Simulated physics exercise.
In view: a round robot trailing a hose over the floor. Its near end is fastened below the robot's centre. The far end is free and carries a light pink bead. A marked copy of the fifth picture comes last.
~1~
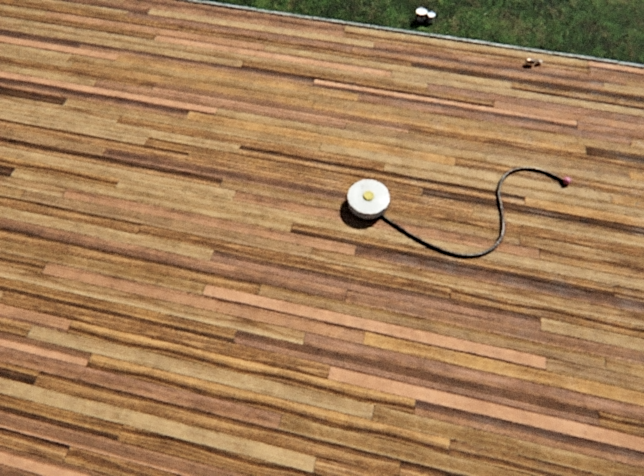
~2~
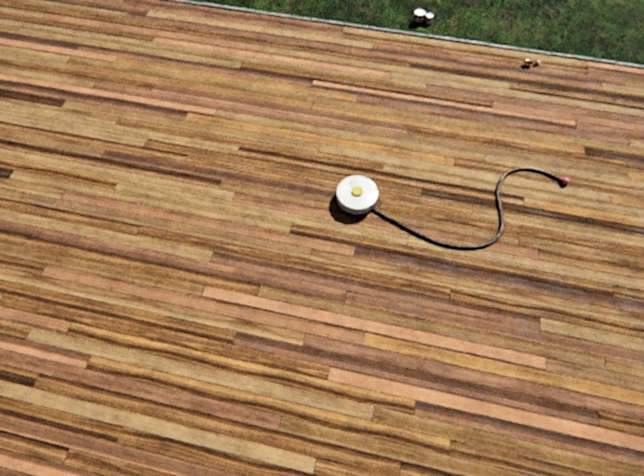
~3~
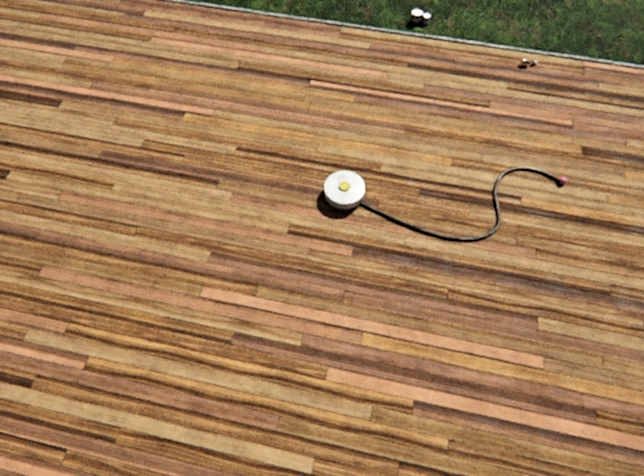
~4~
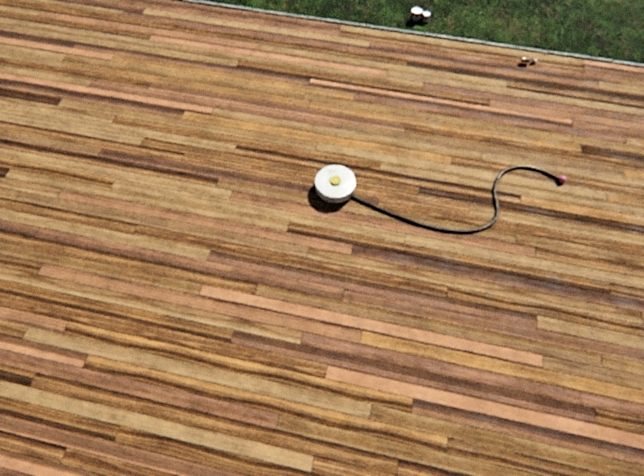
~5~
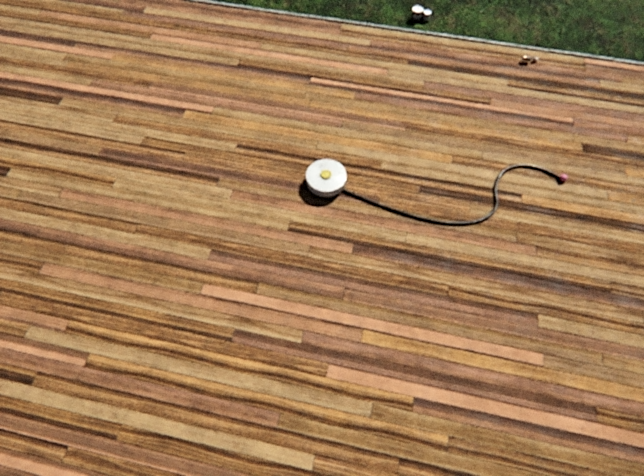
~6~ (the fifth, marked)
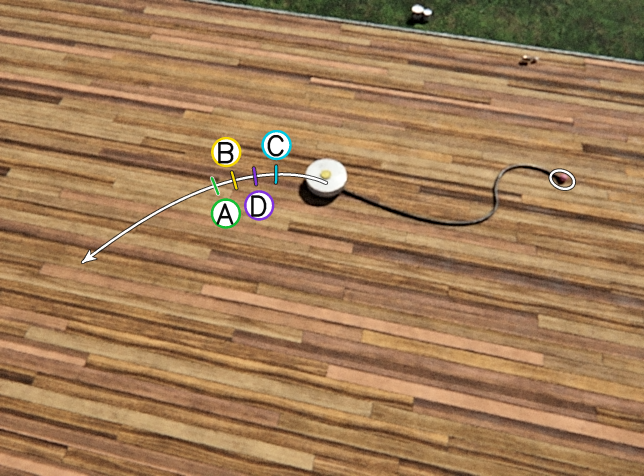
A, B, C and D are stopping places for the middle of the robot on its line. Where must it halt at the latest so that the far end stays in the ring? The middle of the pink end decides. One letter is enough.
It can go as far as C.
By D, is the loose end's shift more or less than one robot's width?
Less.
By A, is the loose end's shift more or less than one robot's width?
By then, more.
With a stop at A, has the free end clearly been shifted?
Yes.
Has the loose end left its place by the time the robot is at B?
By then, yes.
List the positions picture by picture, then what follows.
Free end (567, 181); robot (368, 200), in the first picture.
Robot (357, 196); free end (566, 181), in the second picture.
Robot (344, 191); free end (563, 181), in the third picture.
Robot (335, 185); free end (562, 179), in the fourth picture.
Robot (326, 179); free end (563, 178), in the fifth picture.
On the marked copy, A at (215, 186); B at (234, 180); C at (276, 174); D at (255, 176); the ring at (562, 180); the route from (326, 183) via (199, 192) to (83, 262).
With C. Early on, robot (310, 173), middle of the hose (455, 213), free end (563, 178).
Further on, robot (292, 170), middle of the hose (439, 201), free end (563, 178).
At the end, robot (275, 170), middle of the hose (423, 191), free end (561, 176); the free end is still in its ring.
As for the rest, A drags the free end to (507, 177); B drags the free end to (525, 175); D drags the free end to (544, 173).
